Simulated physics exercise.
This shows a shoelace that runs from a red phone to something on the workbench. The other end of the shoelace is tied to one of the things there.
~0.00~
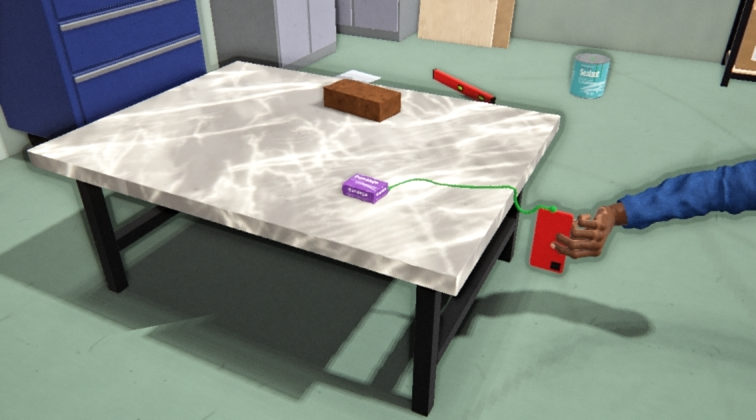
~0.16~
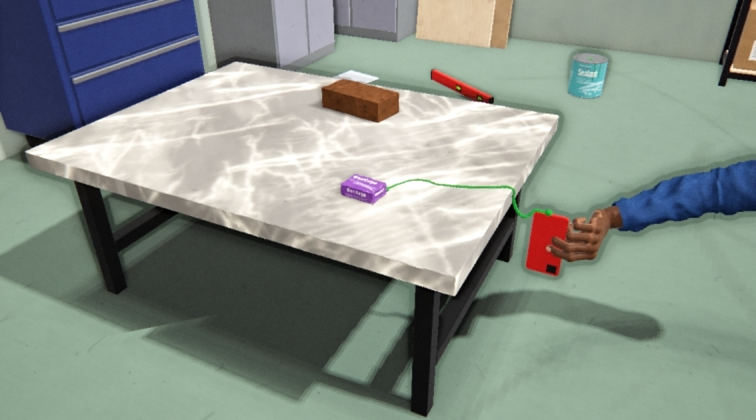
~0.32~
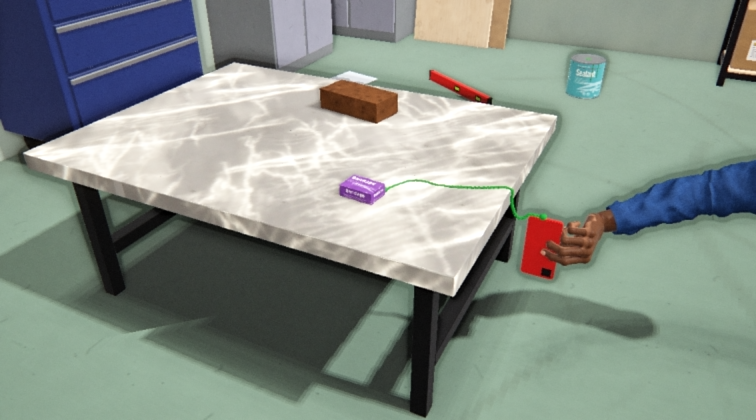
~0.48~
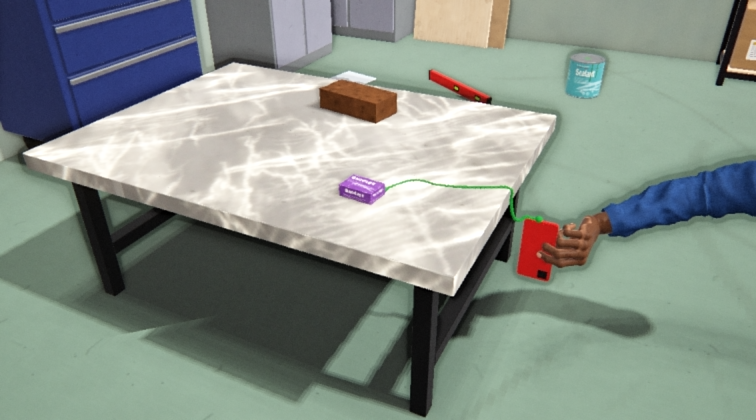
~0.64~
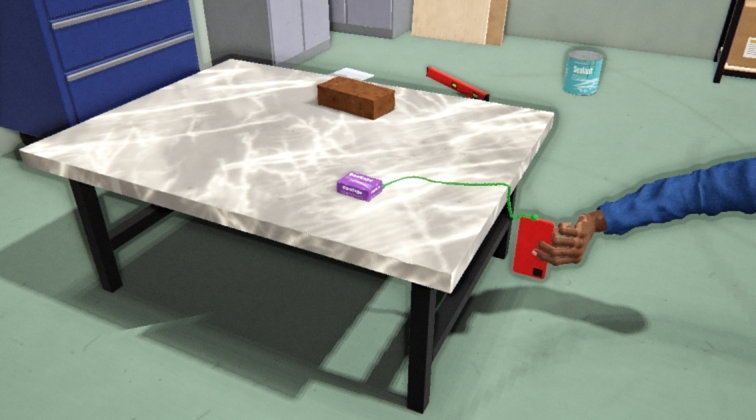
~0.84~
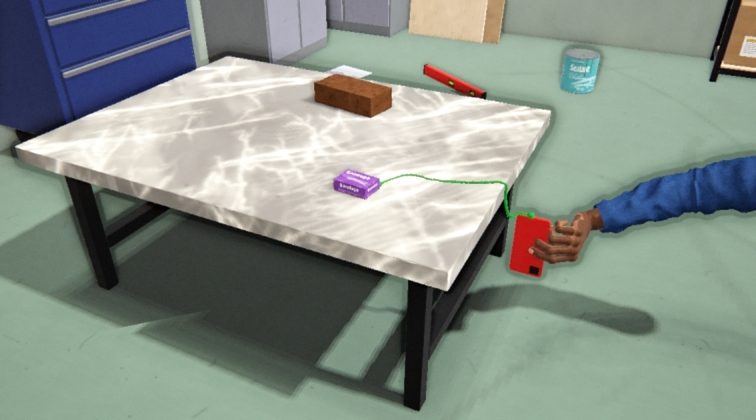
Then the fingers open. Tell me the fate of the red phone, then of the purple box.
So the red phone goes right down while the purple box tips over the side.
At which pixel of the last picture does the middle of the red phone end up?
Around (512, 366).
After 1.30 s, phone on the floor near (513, 358); brick unmoved; box over the edge.
After 1.60 s, phone on the floor near (512, 366); brick unmoved; box down on the floor.
At rest, phone on the floor near (512, 366); brick unmoved; box down on the floor. The red phone reaches the floor and the purple box gets pulled over the edge.
